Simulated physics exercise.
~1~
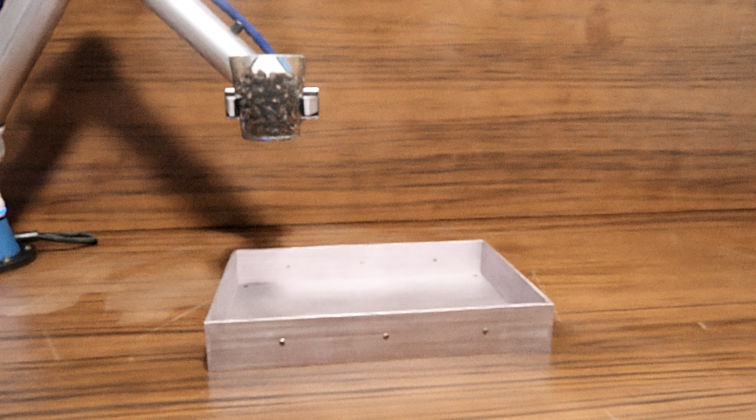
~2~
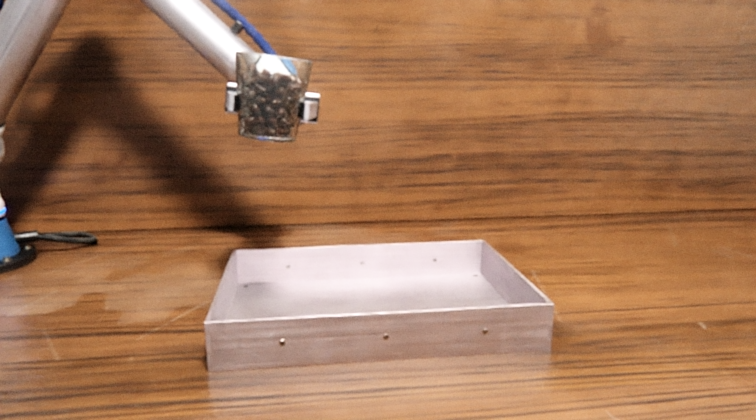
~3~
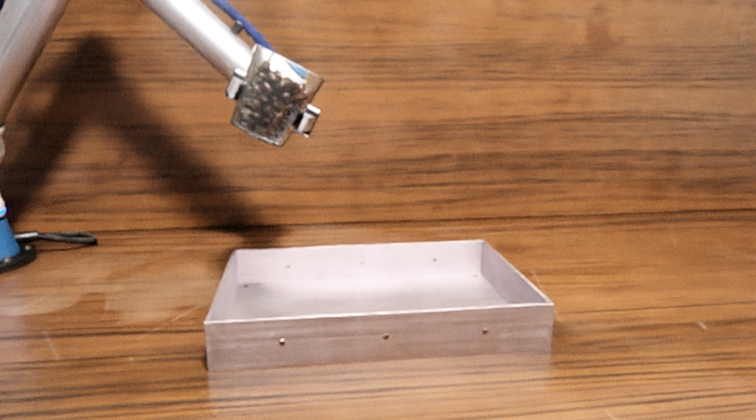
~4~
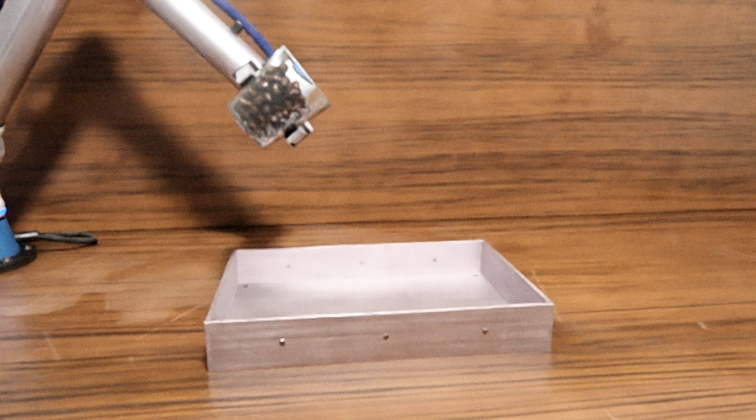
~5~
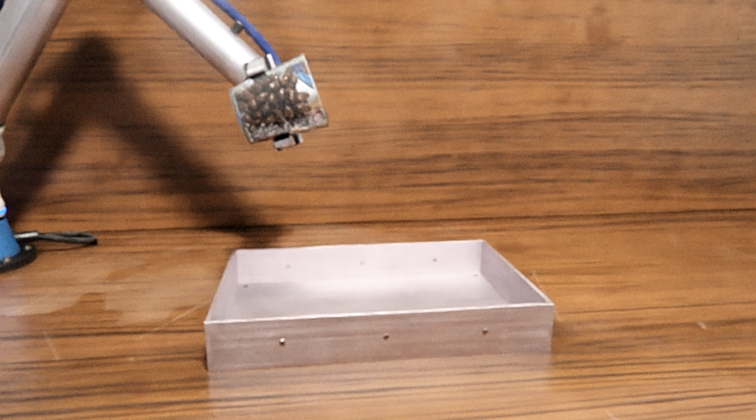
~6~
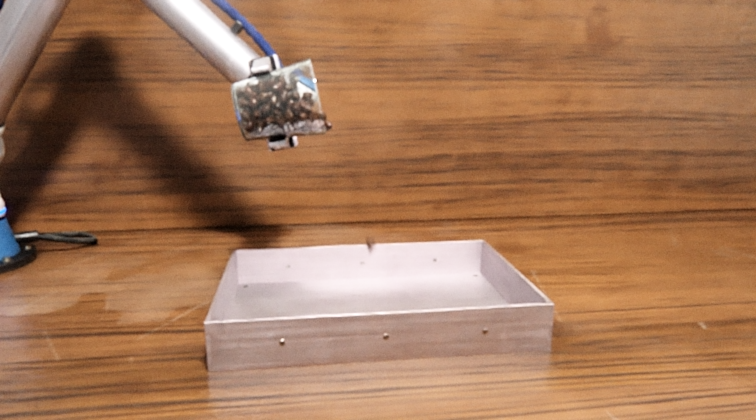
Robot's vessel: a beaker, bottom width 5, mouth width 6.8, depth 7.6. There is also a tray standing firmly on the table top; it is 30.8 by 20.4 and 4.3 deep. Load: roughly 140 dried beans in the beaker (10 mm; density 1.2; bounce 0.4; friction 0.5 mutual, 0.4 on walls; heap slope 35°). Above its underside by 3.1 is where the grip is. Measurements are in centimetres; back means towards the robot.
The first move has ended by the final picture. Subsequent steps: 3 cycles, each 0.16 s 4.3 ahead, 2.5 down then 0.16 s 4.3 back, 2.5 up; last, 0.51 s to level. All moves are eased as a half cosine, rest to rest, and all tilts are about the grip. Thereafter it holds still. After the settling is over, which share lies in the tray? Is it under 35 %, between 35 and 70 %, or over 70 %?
It is between 35 and 70 %.
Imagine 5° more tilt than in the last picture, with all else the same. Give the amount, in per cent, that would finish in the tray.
Near 70 %.
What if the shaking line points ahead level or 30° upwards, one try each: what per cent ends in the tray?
About 80 and 90 per cent.
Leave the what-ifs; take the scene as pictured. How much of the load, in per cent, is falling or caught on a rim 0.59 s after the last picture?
It amounts to roughly 10 in a hundred.
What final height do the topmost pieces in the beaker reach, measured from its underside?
Top of the fill: Near 6.0 cm.
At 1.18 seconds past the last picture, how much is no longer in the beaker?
I'd put it at some 45 percent.
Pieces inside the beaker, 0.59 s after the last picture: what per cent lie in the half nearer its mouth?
Close to 50 in a hundred.
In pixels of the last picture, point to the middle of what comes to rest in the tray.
Centre estimate: Around (374, 307).
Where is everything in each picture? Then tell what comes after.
Beaker middle at (270, 99), level; upper third of the load around (271, 85), from x 240 to 295, top at y 75; 139 in the beaker, in the first frame.
Beaker middle at (271, 99), tilted 8° forward; upper third of the load around (271, 85), from x 245 to 300, top at y 70, in the second frame.
Beaker middle at (273, 100), tilted 27° forward; upper third of the load around (271, 87), from x 240 to 305, top at y 65, in the third frame.
Beaker middle at (276, 102), tilted 52° forward; upper third of the load around (275, 89), from x 240 to 305, top at y 70, in the fourth frame.
Beaker middle at (277, 104), tilted 71° forward; upper third of the load around (273, 94), from x 240 to 325, top at y 80, in the fifth frame.
Beaker middle at (277, 105), tilted 79° forward; upper third of the load around (265, 97), from x 240 to 370, top at y 80; 138 in the beaker, 1 in the tray, in the sixth frame.
Then, 0.59 s later, tilted 79° forward, highest piece 22 above the table; 90 in the beaker, 35 in the tray, 14 in flight or on a rim.
Then, 1.18 s later, tilted 49° forward, highest piece 23 above the table; 73 in the beaker, 66 in the tray.
Then, 1.67 s later, level, highest piece 25 above the table; 73 in the beaker, 66 in the tray.
Then, 2.72 s later, level, highest piece 25 above the table; 73 in the beaker, 66 in the tray.
At rest, 73 in the beaker, 66 in the tray. That is 47 % in the tray.
